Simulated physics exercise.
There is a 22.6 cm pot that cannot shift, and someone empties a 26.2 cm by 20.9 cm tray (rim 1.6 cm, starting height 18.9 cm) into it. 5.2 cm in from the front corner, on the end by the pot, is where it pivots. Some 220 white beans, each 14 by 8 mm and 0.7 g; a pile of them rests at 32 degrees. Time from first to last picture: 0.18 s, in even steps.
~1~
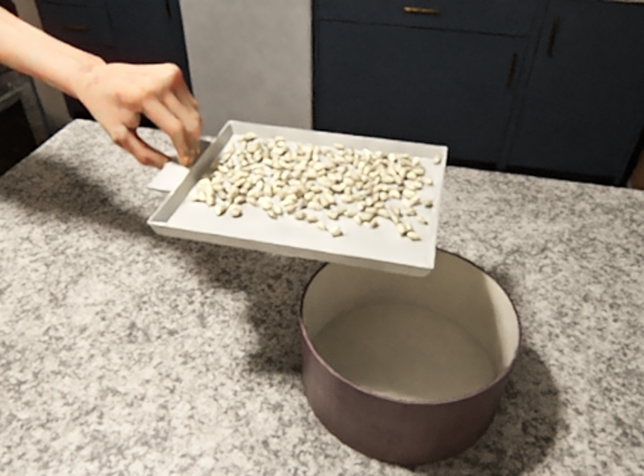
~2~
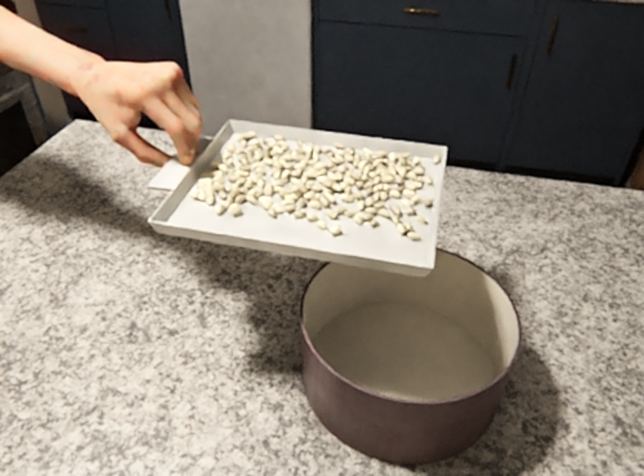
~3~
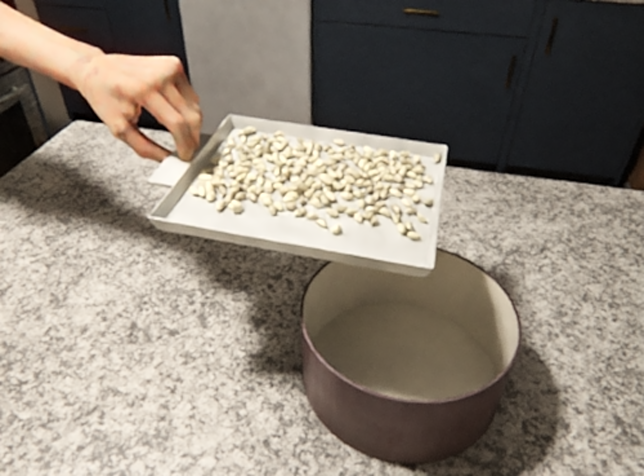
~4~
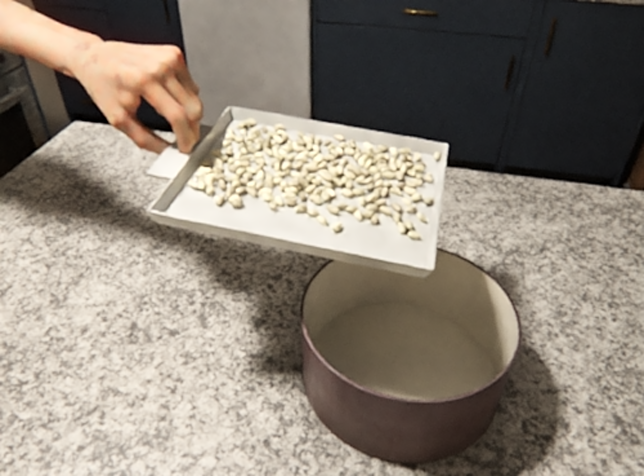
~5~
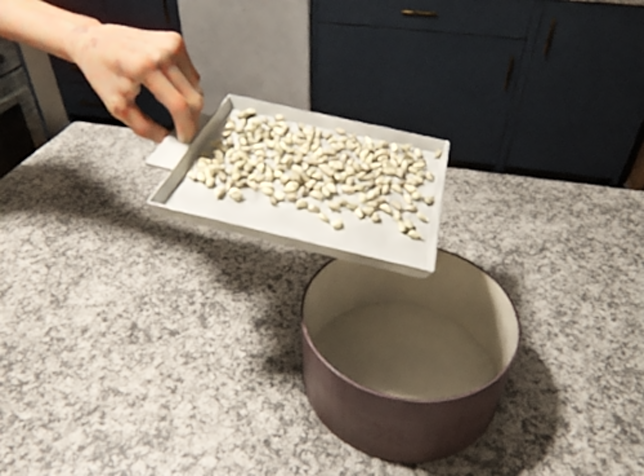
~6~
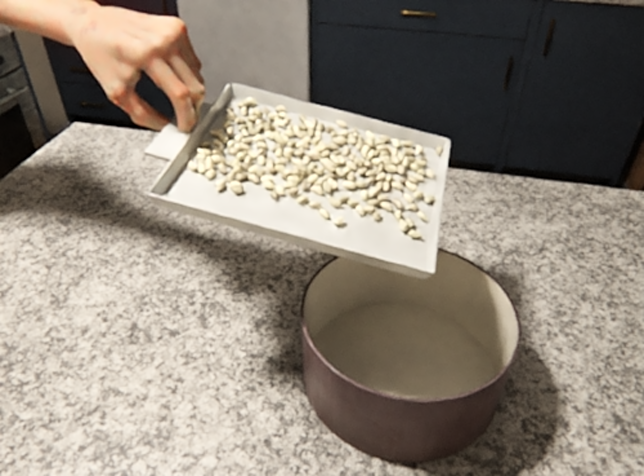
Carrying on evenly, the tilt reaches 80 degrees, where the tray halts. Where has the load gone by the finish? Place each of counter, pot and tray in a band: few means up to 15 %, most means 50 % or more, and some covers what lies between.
Counter: Few; pot: Most; tray: Few.
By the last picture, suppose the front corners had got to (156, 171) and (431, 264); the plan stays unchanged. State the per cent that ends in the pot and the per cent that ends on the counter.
In the pot: 60 per cent; on the counter: 35 per cent.
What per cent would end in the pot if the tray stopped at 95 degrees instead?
It would be near 95 per cent.
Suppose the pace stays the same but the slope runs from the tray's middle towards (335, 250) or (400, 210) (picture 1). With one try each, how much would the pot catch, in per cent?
I'd put it at about 90 per cent for the first tilt and about 60 per cent for the second.
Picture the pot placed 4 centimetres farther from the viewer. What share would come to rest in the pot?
Around 75 per cent.
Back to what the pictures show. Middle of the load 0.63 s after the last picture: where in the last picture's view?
Close to pixel (444, 260).
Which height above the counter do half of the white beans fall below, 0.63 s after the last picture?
Median height: Approx. 20 cm.
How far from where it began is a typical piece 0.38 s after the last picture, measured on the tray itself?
By then it sits near 7 cm from where it began.
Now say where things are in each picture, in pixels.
The first frame shows tray tilt 0 degrees, front corners at (155, 220) and (427, 263); middle of the pieces at (311, 176); pot at (409, 310).
The second frame shows tray tilt 0 degrees, front corners at (155, 219) and (427, 263); middle of the pieces at (311, 175).
The third frame shows tray tilt 2 degrees, front corners at (155, 215) and (428, 263); middle of the pieces at (311, 173).
The fourth frame shows tray tilt 4 degrees, front corners at (155, 208) and (428, 264), lowest corner right front; middle of the pieces at (312, 168).
The fifth frame shows tray tilt 7 degrees, front corners at (154, 200) and (428, 266), lowest corner right front; middle of the pieces at (312, 162).
The sixth frame shows tray tilt 10 degrees, front corners at (154, 192) and (429, 267), lowest corner right front; middle of the pieces at (313, 156); pot at (409, 309).
Then, 0.38 s after the last picture, tilt 44 degrees; the tray holds 100 %, the pot 0 %.
Then, 0.63 s after the last picture, tilt 66 degrees; the tray holds 65 %, the pot 10 %.
Then, 0.99 s after the last picture, tilt 80 degrees; the tray holds 10 %, the pot 80 %.
In the end, counter 5 %, pot 95 %, tray 0 %.
